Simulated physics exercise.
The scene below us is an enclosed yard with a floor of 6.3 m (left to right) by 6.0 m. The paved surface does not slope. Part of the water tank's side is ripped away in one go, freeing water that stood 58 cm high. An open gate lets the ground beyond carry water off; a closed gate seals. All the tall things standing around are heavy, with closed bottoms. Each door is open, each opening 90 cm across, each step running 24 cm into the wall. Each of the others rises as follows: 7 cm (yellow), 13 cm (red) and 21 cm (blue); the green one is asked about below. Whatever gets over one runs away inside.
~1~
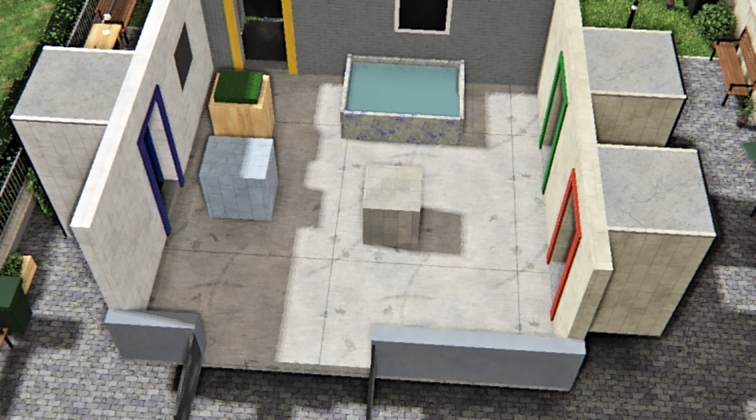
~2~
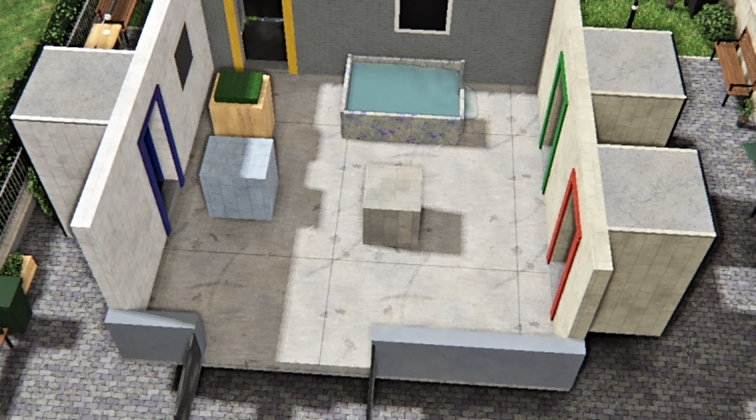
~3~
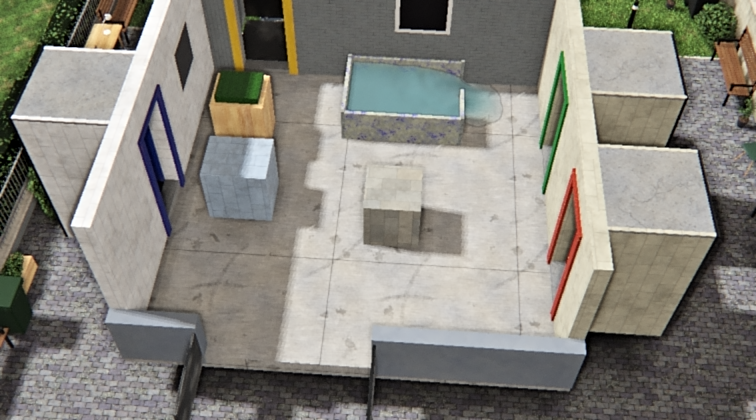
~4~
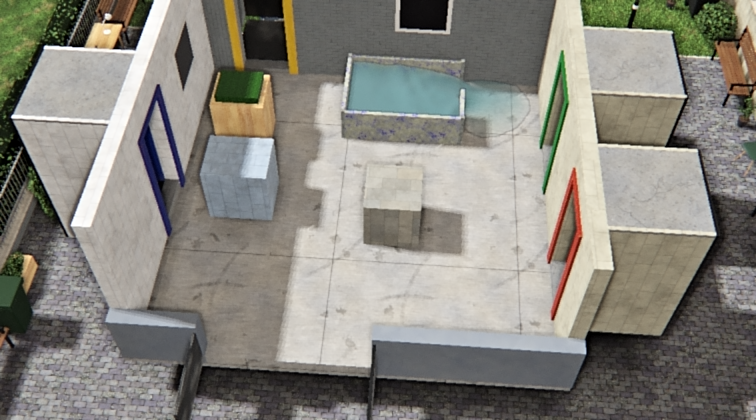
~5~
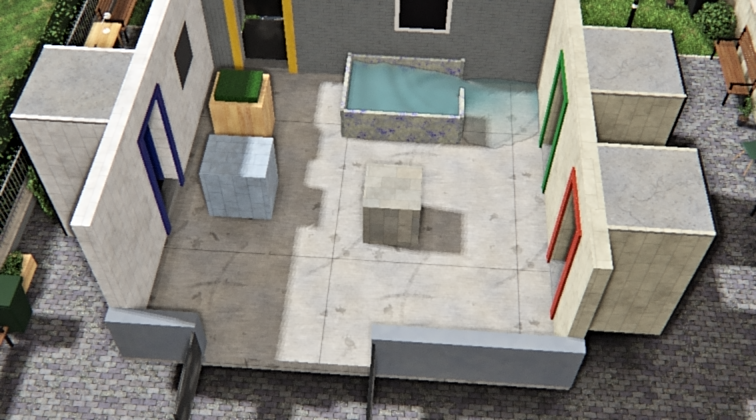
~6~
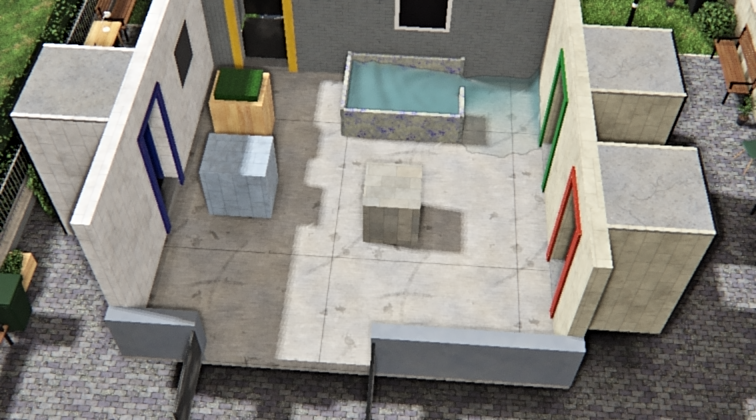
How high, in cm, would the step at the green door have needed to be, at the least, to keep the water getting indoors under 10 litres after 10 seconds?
About 10 cm.
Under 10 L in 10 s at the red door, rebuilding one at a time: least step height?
Roughly 6.5 cm at the red door.
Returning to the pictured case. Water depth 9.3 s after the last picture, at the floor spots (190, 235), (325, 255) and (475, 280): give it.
Depth: About 7, 3, 7 cm.
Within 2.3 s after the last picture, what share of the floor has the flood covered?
About 35 per cent.
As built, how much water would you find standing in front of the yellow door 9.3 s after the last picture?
About 1.5 centimetres deep.
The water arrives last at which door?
The blue one.
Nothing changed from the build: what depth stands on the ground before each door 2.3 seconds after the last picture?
Depths in cm: Green 12, yellow 0, red 5, blue 0.
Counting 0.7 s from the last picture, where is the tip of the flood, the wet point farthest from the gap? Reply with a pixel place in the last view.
The farthest wet point is roughly at (535, 194) in the last view.
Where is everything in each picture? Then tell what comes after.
The first picture shows the water tank at (404, 90) is whole and still, 58 cm deep; the green door at (552, 129) is dry.
In the second picture, water pours out at (459, 93) and has run 0.3 m, to (473, 115); about 8 cm deep outside, 58 cm at the back.
In the third picture, the gap is at (459, 95), the front 0.8 m out at (499, 110); the back of the water tank holds 58 cm.
In the fourth picture, the front is at (524, 111), 1.2 m from the gap at (459, 95); 1.3 m2 of floor is wet, 58 cm left at the back.
In the fifth picture, the front is at (537, 125), 1.5 m from the gap at (459, 94); 1.9 m2 of floor is wet, 58 cm left at the back.
In the sixth picture, water pours out at (459, 93) and has run 1.6 m, to (539, 143); about 8 cm deep outside, 53 cm at the back; the green door at (553, 127), 2.2 m from the gap, is still 0.5 m from the nearest water.
Then, 0.7 s after the last picture water covers 5 % of the floor, deepest (46 cm) near (529, 92); 10 cm at the green door, 0 litres in over its 12 cm step.
Then, 2.3 s after the last picture water covers 35 % of the floor, deepest (28 cm) near (530, 105); 12 cm at the green door, 2 litres in over its 12 cm step.
Then, 9.3 s after the last picture water covers 90 % of the floor, deepest (9 cm) near (501, 90); 5 cm at the green door, 4 litres in over its 12 cm step.
At the green door as built, the water peaked near 14 cm, 1.3 s after the last picture.
Run again over the same 10 s with other heights there, 18 litres in over 8.5 cm, 5 litres over 11.5 cm. The limit of 10 litres is kept from about 10 cm up.
